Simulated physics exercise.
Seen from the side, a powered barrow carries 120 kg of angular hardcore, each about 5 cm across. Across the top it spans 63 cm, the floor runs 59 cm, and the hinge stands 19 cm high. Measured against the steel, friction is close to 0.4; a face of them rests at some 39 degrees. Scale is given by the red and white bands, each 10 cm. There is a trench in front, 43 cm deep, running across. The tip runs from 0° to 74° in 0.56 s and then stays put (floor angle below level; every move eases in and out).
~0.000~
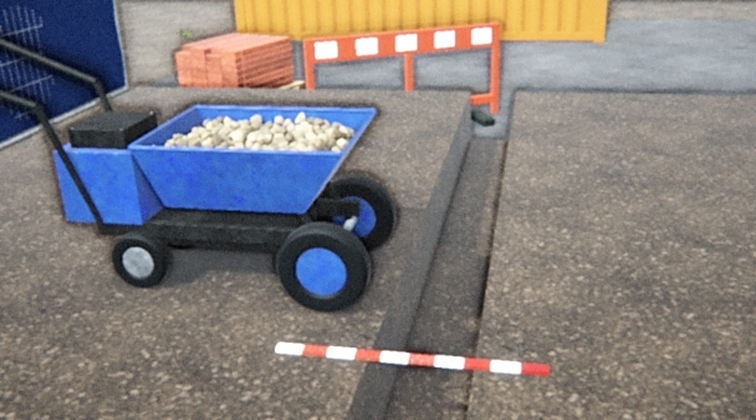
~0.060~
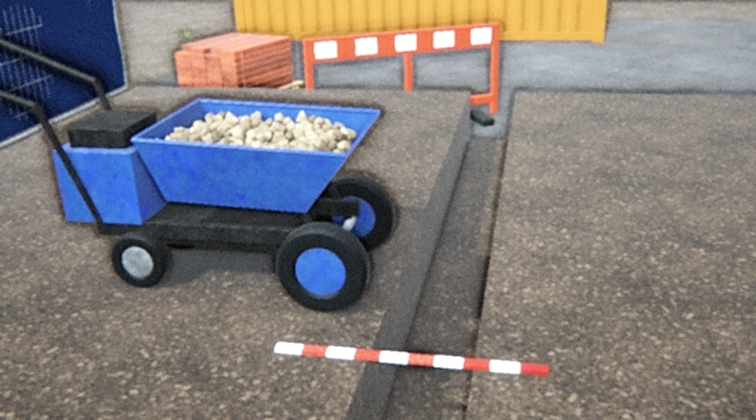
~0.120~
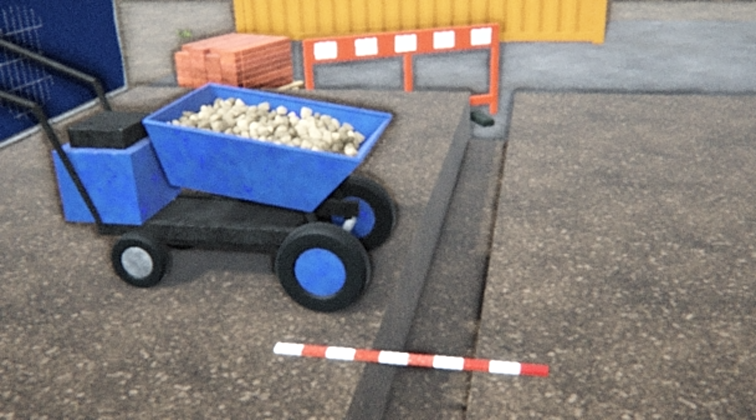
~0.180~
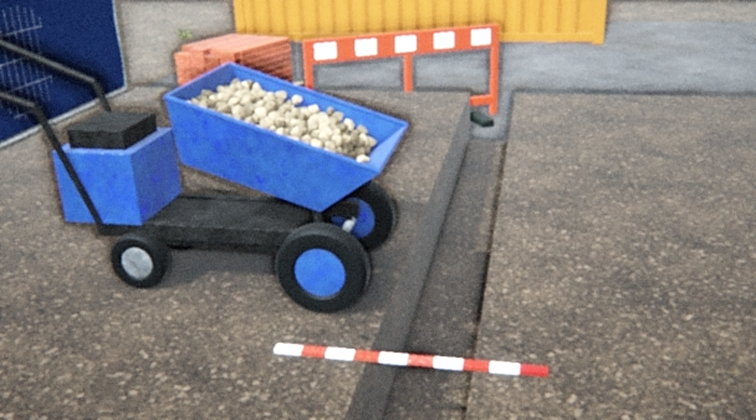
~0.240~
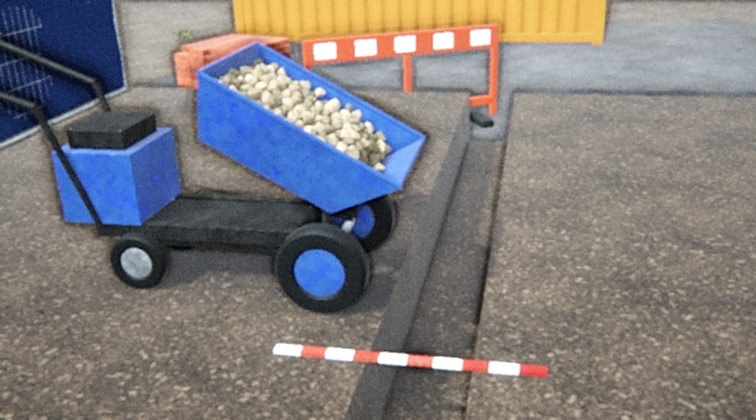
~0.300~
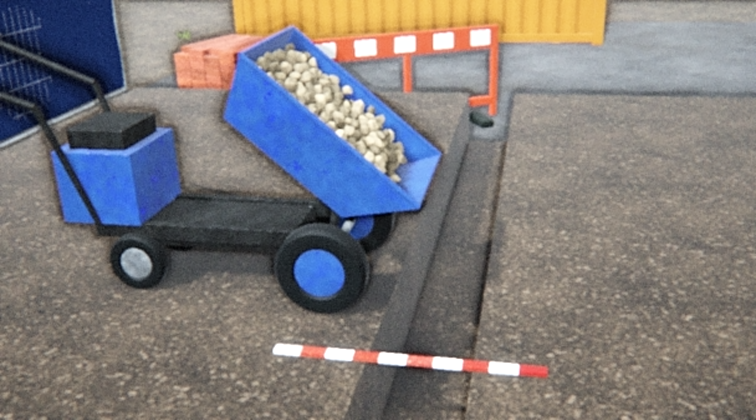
A blue tray full of pale stones tilts steeply down to the right beside a trench.
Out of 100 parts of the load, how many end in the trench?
Some 26 out of 100.
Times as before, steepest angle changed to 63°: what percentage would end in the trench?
The trench would hold about 15% of it.
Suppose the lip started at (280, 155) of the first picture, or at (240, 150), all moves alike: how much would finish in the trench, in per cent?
First place: Near 70%; second place: Near 85%.
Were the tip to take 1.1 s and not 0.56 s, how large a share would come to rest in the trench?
It would be near 55 percent.
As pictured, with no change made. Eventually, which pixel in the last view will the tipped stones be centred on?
The stones end up centred near (542, 290).
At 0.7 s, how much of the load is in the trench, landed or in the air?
Something like 5 in a hundred.
After 0.4 s the floor is at 62°; 100 % in the tray; the foremost stones are at (431, 205).
After 0.7 s the floor is at 74°; 59 % in the tray, 4 % in the trench, 37 % past the trench; the foremost stones are at (547, 290).
After 1.0 s the floor is at 74°; 11 % in the tray, 11 % in the trench, 78 % past the trench; the foremost stones are past the picture's edge.
After 3.0 s the floor is at 74°; 0 % in the tray, 26 % in the trench, 74 % past the trench; the foremost stones are past the picture's edge.
